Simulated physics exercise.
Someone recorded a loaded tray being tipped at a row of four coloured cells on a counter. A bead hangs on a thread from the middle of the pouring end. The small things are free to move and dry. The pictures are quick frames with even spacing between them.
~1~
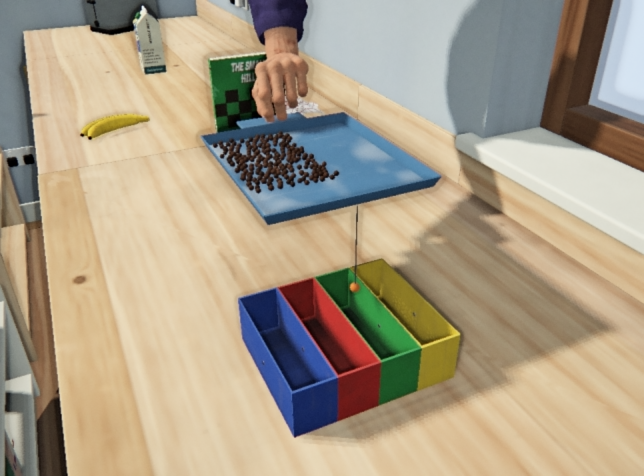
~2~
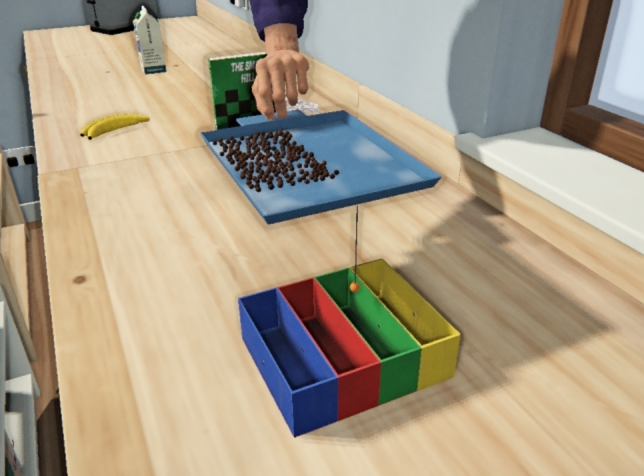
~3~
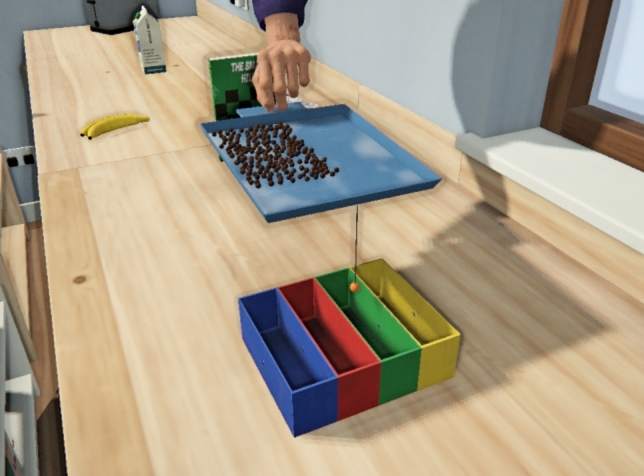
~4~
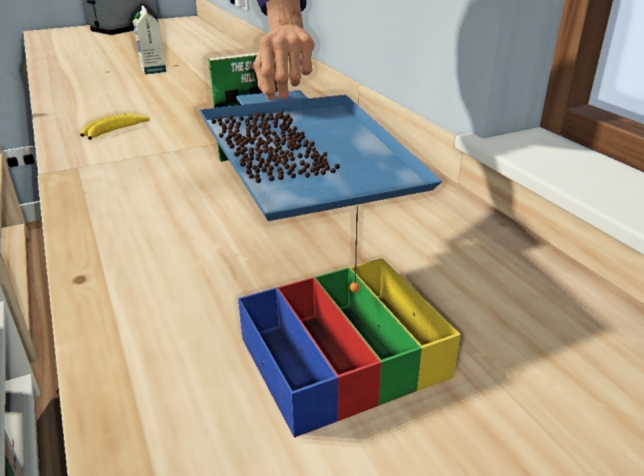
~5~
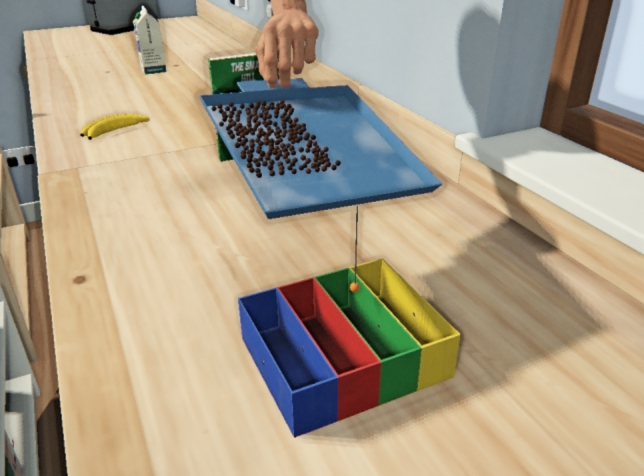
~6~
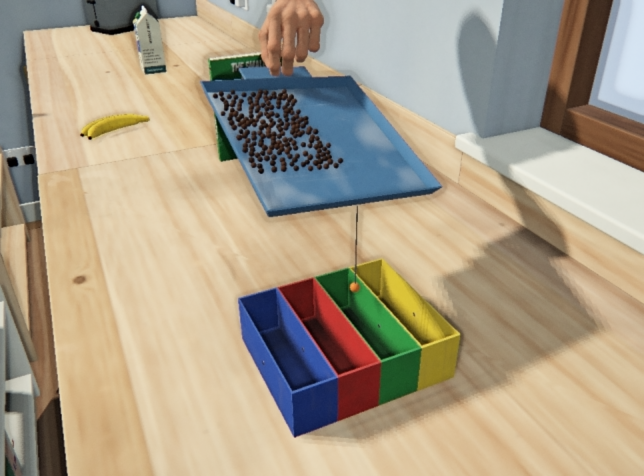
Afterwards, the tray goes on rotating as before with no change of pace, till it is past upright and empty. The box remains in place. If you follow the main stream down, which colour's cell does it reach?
It reaches the yellow cell.
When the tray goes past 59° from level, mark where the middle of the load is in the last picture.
At about (400, 209).
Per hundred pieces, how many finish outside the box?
Close to 50 in a hundred.
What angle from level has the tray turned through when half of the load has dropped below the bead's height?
Around 75° at that moment.
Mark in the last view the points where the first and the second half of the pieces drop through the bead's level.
Earlier portion about (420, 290); later portion about (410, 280).
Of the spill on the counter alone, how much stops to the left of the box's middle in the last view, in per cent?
I reckon around 0 per cent.
Soon, tray tipped steeply; about two thirds on the tray; a small part in the yellow cell; a stray few in the green cell; about a third falling or outside the box.
A while on, tray tipped right over; a small part on the tray; about a quarter in the yellow cell; a small part in the green cell; a stray few in the red cell; about half falling or outside the box.
Towards the end, tray tipped past a quarter turn; about a third in the yellow cell; a small part in the green cell; a stray few in the red cell; about half falling or outside the box.
Finally, tray tipped past a quarter turn; about a third in the yellow cell; a small part in the green cell; a stray few in the red cell; none in the blue cell; about half outside the box.
